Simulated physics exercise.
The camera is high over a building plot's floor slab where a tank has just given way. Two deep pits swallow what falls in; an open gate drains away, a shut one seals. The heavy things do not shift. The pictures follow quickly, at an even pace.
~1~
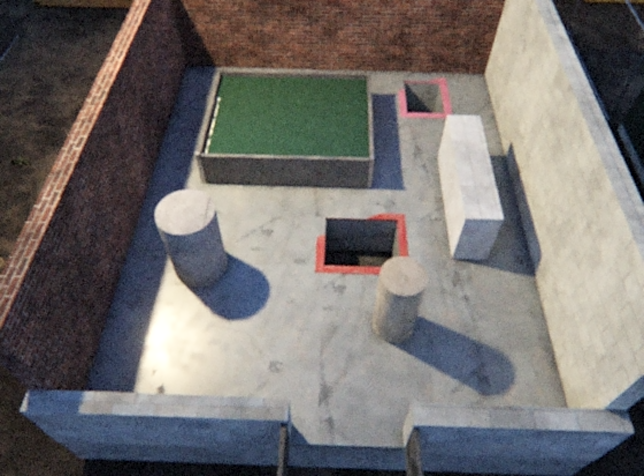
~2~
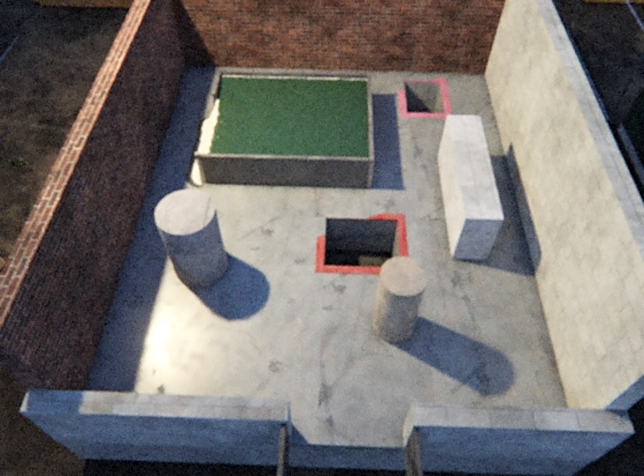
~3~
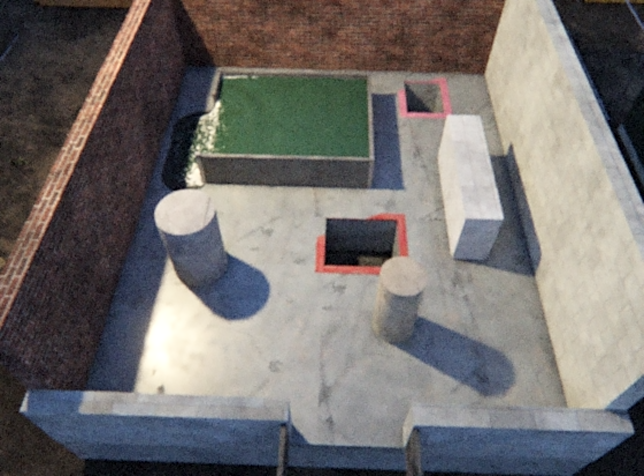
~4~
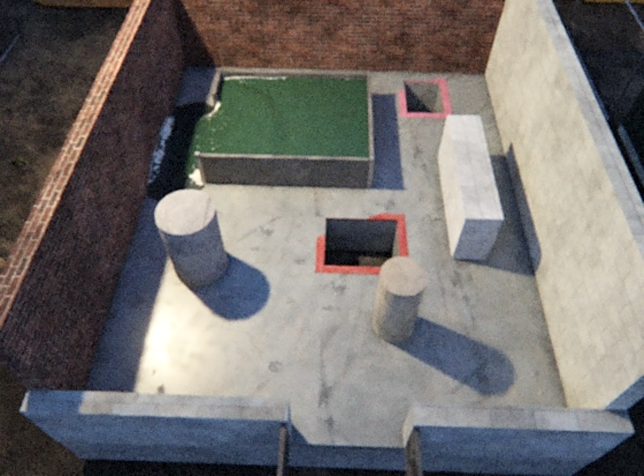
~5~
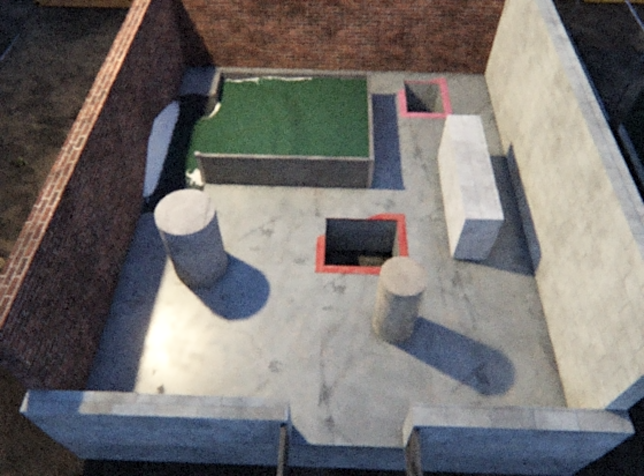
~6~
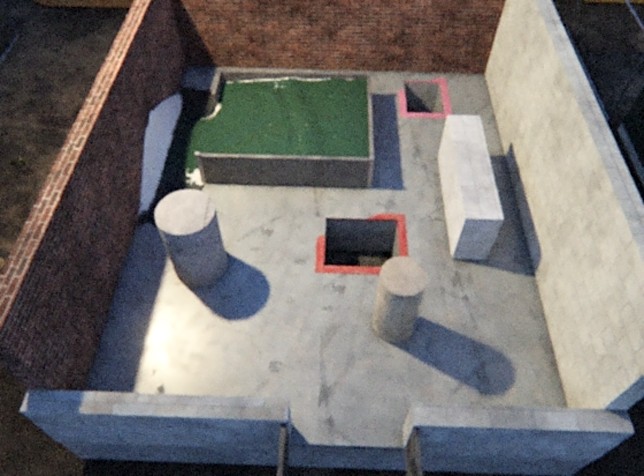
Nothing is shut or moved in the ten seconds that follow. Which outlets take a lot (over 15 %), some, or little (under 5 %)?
In the end: The gate takes under 5 %; the pink pit takes over 15 %; the red pit takes from 5 to 15 %.
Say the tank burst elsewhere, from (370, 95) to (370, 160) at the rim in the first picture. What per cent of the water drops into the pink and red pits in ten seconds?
Roughly, in per cent: Pink 25, red 12.
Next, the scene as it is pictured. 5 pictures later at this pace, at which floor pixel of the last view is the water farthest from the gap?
I would point to (115, 296).
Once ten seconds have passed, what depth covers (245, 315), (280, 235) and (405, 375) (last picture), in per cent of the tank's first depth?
In that order: 4, 2 and 12 per cent.
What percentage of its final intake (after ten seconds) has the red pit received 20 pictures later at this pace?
Some 10 per cent.
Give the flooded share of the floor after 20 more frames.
I make it 45 per cent.
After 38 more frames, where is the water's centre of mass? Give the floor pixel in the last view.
I would point to (276, 182).
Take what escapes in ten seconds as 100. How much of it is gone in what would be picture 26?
About 5 per cent.
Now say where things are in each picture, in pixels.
Still water in the water tank at (290, 115), in the first frame.
The front is at a hidden place, out from the gap at (212, 141), in the second frame.
Water pours out at (212, 143) and has run to a hidden place, in the third frame.
The front is at (149, 190), out from the gap at (212, 143), in the fourth frame.
Water pours out at (213, 143) and has run to (144, 207), in the fifth frame.
Water pours out at (213, 143) and has run to (139, 222), in the sixth frame.
A moment on, water covers 15 % of the floor; the gate 0 %, the pink pit 0 %, the red pit 0 %.
Next, water covers 25 % of the floor; the gate 0 %, the pink pit 0 %, the red pit 0 %.
Then, water covers 45 % of the floor; the gate 0 %, the pink pit 1 %, the red pit 1 %.
Later, water covers 75 % of the floor; the gate 1 %, the pink pit 9 %, the red pit 3 %.
In the end, water covers 90 % of the floor; the gate 2 %, the pink pit 17 %, the red pit 8 %.
